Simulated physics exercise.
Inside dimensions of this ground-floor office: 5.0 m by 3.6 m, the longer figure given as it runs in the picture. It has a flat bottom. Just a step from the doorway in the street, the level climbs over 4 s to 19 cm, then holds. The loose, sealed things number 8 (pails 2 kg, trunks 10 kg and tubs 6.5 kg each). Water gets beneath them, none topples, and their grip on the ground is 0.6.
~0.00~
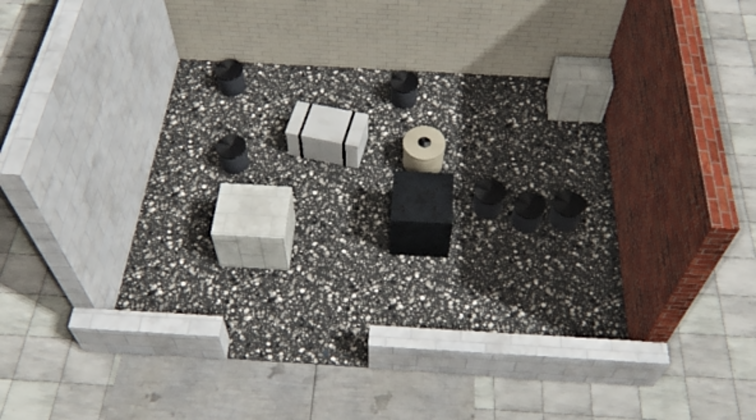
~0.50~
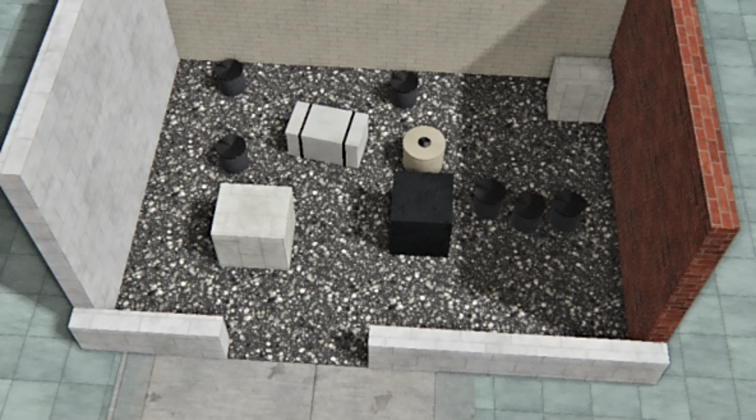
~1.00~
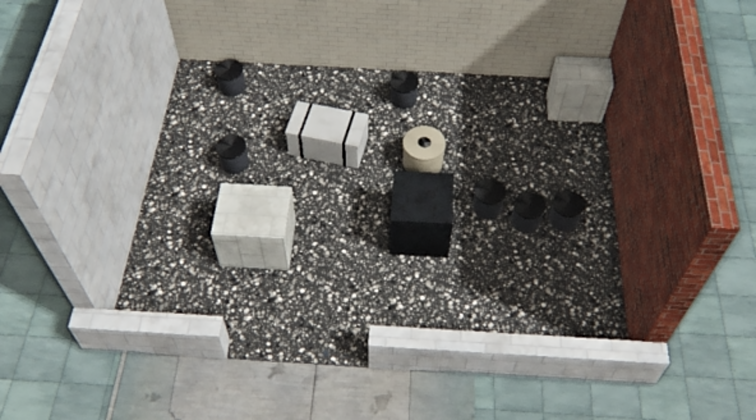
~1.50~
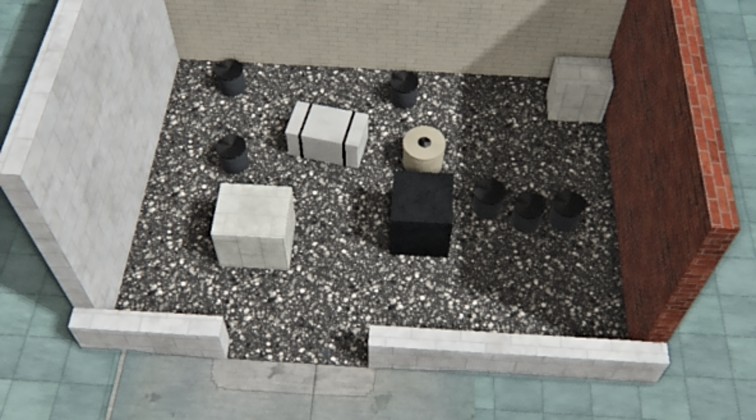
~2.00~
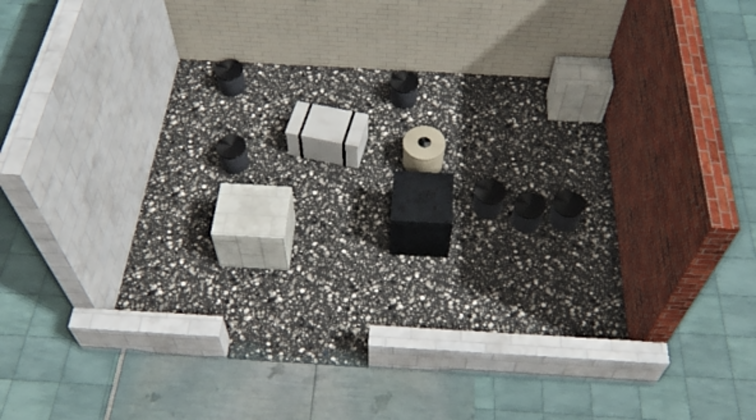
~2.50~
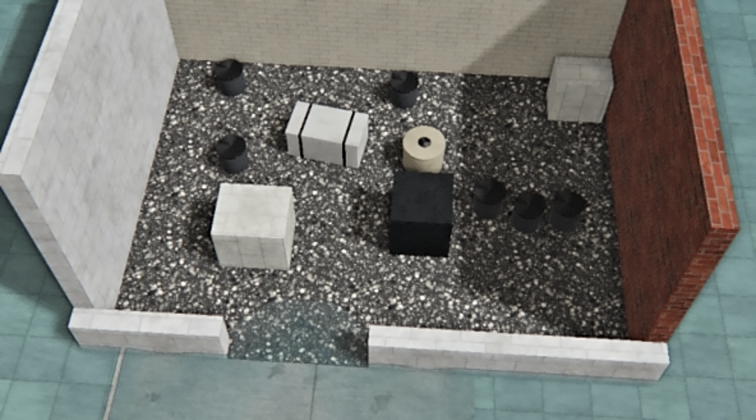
Bluish water spread over the paving outside a roofless, gravel-floored room, then crept across the pale path to the front gap and just inside, while the blocks and dark tubs stayed still.
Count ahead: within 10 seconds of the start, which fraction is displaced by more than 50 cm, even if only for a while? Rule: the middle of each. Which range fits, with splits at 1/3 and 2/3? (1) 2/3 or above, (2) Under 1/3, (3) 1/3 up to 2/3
3, 1/3 up to 2/3.
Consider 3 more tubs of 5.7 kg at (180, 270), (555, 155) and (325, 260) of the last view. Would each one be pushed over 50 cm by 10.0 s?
Respectively, higher, lower and higher.
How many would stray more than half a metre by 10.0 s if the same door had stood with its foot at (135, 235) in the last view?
Result: 4 of them.
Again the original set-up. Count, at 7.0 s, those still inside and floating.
At that point I count 1.
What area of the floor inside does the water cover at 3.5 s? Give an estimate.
Roughly 2.0 m2.
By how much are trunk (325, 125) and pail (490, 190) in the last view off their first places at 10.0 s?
Net displacement, in order: 80 cm; 0 cm.
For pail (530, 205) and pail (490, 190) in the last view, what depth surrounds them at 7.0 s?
First roughly 1 cm, second roughly 1 cm.
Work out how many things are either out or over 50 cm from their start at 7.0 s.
The number I get is 2.
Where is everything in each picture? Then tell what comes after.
In the first frame, a pail at (490, 191), on the bottom; a pail at (569, 203), on the bottom; 0.0 m2 under water; 0 of 8 have shifted.
In the second frame, a pail at (490, 191) rests on the ground; a pail at (569, 203), on the bottom; 0.0 m2 under water; 0 of 8 have shifted.
In the third frame, a pail at (490, 191) rests on the ground; a pail at (569, 203), on the bottom; 0.0 m2 under water; 0 of 8 have shifted.
In the fourth frame, a pail at (490, 191) rests on the ground; a pail at (569, 203) rests on the ground; 0.0 m2 under water; 0 of 8 have shifted.
In the fifth frame, a pail at (490, 191), on the bottom; a pail at (569, 203), on the bottom; 0.0 m2 under water; 0 of 8 have shifted.
In the sixth frame, a pail at (490, 191), on the bottom; a pail at (569, 203), on the bottom; water covers 0.4 m2; 0 of 8 have shifted.
After 3.5 s 0 of 8 are over 50 cm from their spots; 0 afloat.
After 4.5 s 0 of 8 are over 50 cm from their spots; 0 afloat.
After 7.0 s 2 of 8 are over 50 cm from their spots; 1 afloat.
After 10.0 s 4 of 8 are over 50 cm from their spots, and 4 have been at some point; 7 afloat.
